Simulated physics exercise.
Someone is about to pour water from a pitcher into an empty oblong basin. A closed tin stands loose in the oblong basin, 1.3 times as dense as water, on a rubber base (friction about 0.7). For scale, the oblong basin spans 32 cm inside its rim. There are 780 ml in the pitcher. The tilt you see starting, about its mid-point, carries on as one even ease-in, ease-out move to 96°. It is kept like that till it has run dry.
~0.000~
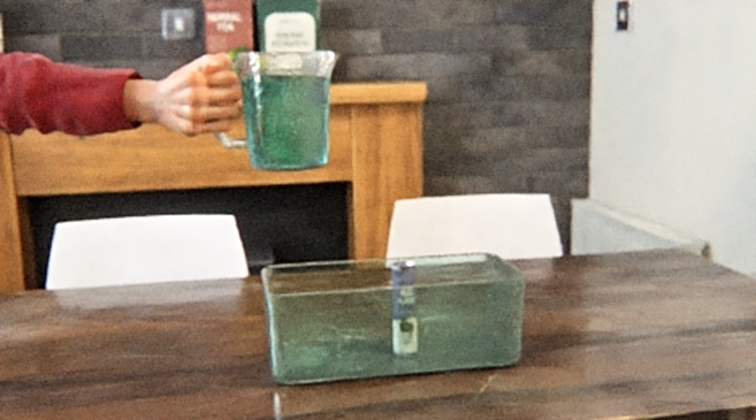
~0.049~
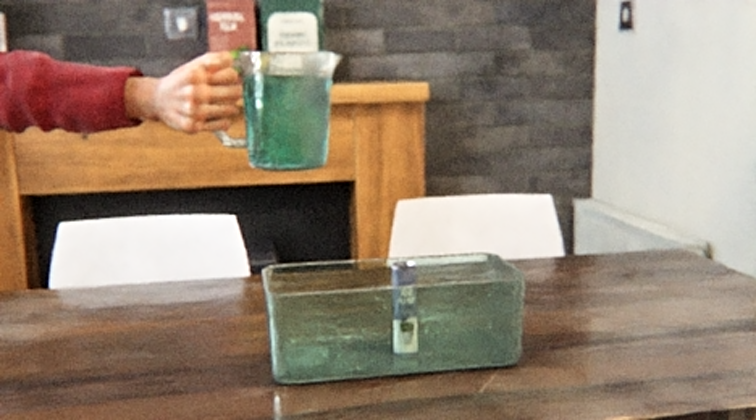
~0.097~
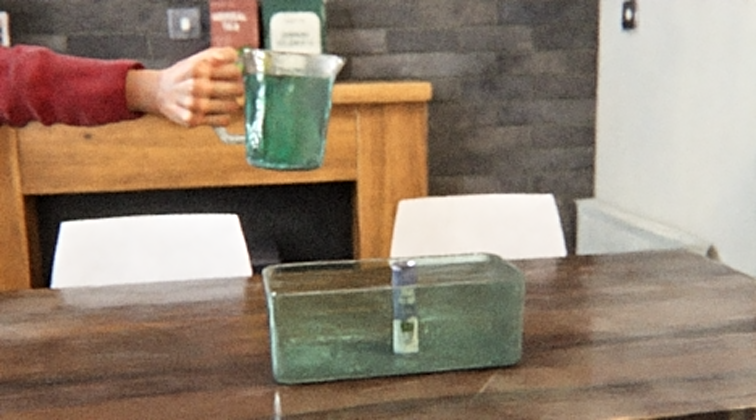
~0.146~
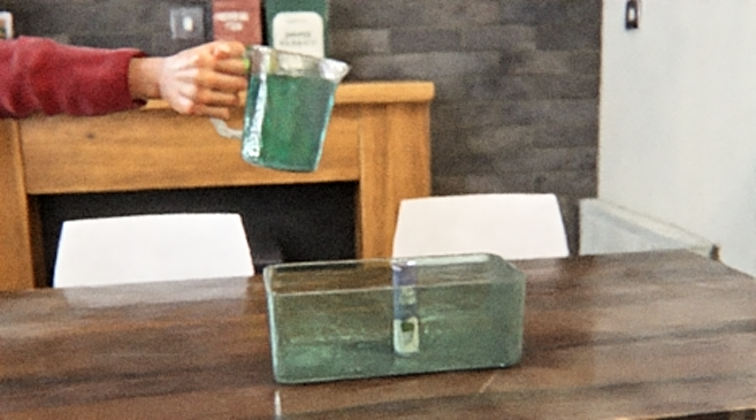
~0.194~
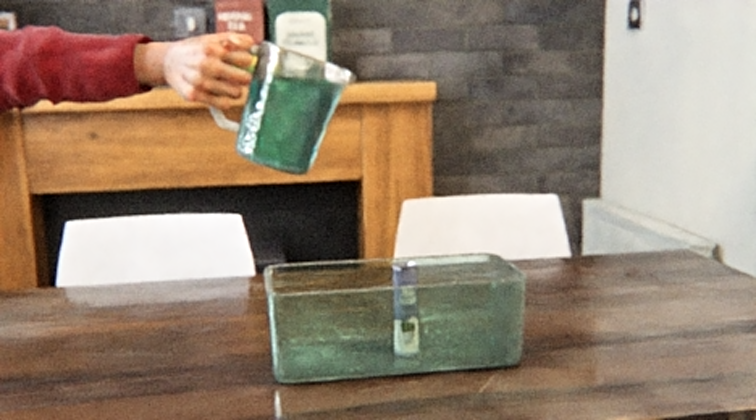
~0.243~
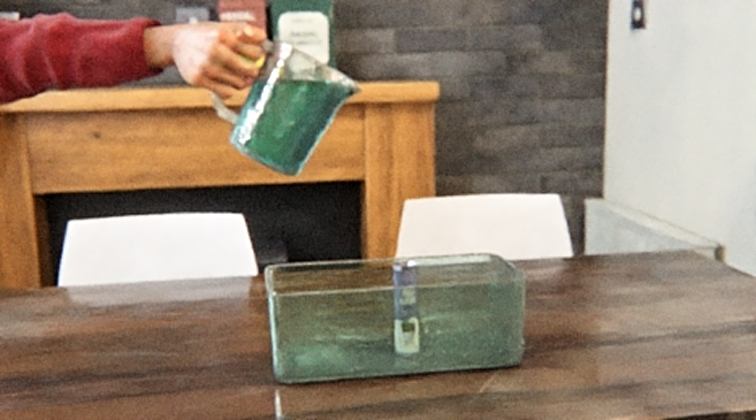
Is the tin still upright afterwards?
The tin stays up.
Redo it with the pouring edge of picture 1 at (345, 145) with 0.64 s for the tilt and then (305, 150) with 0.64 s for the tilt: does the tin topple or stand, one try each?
First it goes over; then it remains upright.
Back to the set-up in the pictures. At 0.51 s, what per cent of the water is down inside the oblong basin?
Near 2 in a hundred.
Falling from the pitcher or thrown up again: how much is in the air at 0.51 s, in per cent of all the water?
About 28 per cent.
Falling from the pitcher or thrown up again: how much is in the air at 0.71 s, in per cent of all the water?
Near 32 in a hundred.
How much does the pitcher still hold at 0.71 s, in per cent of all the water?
About 28 per cent.
By 0.51 s the tilt is 87° and 69 per cent is still to pour; the tin stands where it began.
By 0.71 s the tilt is 96° and 29 per cent is still to pour; the tin stands where it began.
By 0.92 s the tilt is 96° and 9 per cent is still to pour; the tin stands where it began.
By 1.14 s the tilt is 96° and 2 per cent is still to pour; the tin stands where it began.
At rest the tin stands where it began.
